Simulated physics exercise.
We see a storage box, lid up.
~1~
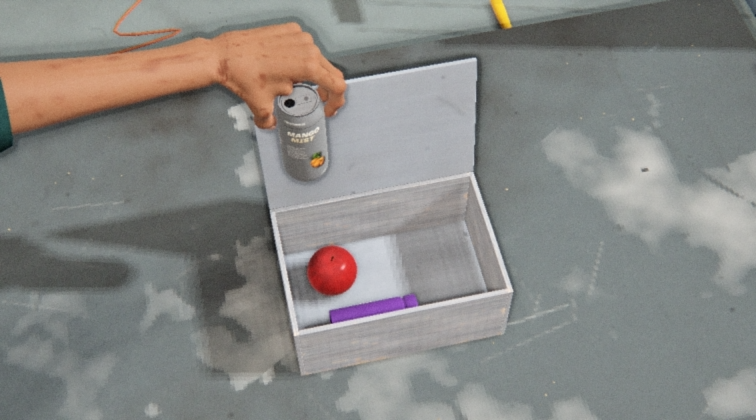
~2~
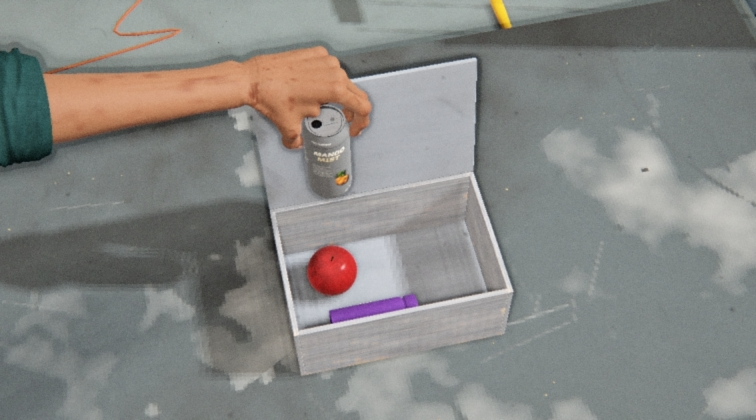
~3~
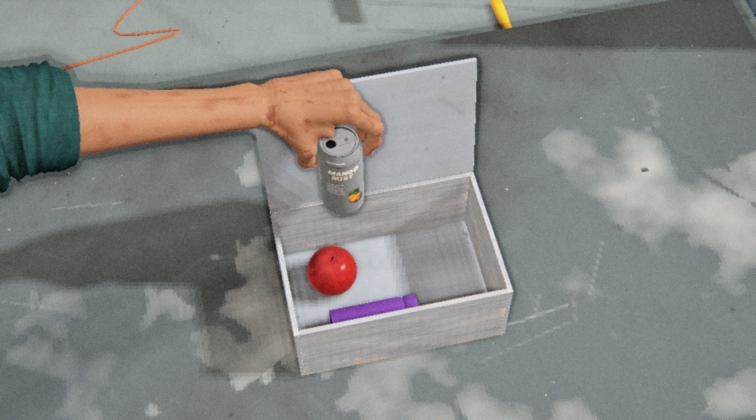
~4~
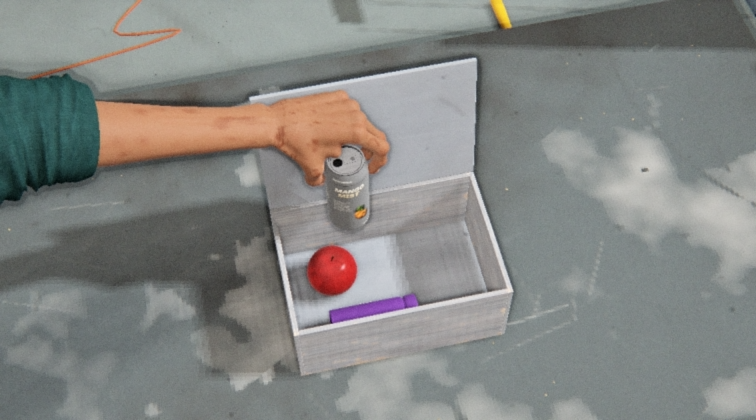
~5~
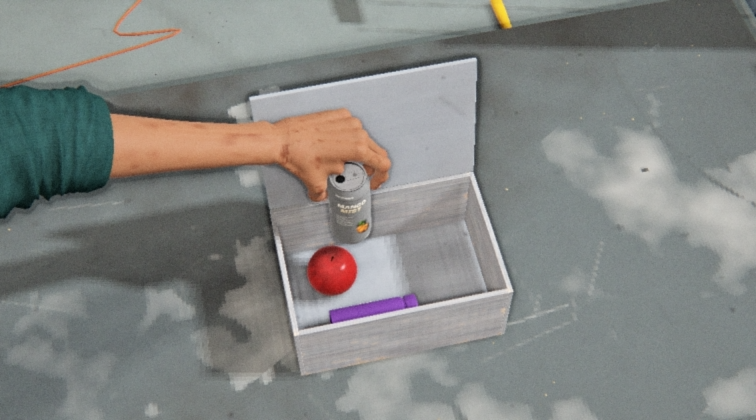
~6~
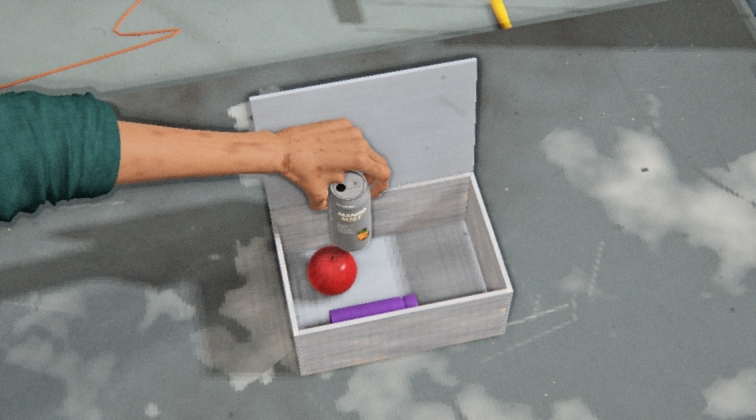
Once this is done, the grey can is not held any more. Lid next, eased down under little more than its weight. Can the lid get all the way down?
Yes, it goes all the way down.
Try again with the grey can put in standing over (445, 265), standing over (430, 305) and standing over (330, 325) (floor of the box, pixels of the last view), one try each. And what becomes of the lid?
The lid won't shut the first time, does shut the second time and does shut the third time.
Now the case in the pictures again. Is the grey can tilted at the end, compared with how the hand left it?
Result: The grey can leans over.
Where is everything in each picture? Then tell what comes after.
The first frame shows on its way; grey can (303, 135); red apple (332, 271).
The second frame shows on its way; grey can (328, 154); red apple (332, 271).
The third frame shows on its way; grey can (342, 173); red apple (332, 271).
The fourth frame shows on its way; grey can (347, 190); red apple (332, 271).
The fifth frame shows on its way; grey can (350, 205); red apple (332, 271).
The sixth frame shows put in, still held; grey can (350, 213); red apple (332, 271).
Then, 0.50 s on from there, grey can on its side near (412, 259); red apple shifted a little.
Then, 1.40 s on from there, lid 73° above the rim; grey can on its side near (426, 285); red apple shifted a little.
Then, 1.90 s on from there, lid 22° above the rim; grey can on its side near (425, 284); red apple shifted a little.
In the end, lid shut; toppled in the box, grey can; the other 2 unmoved. At the end, from the last picture's camera, grey can near (426, 285).
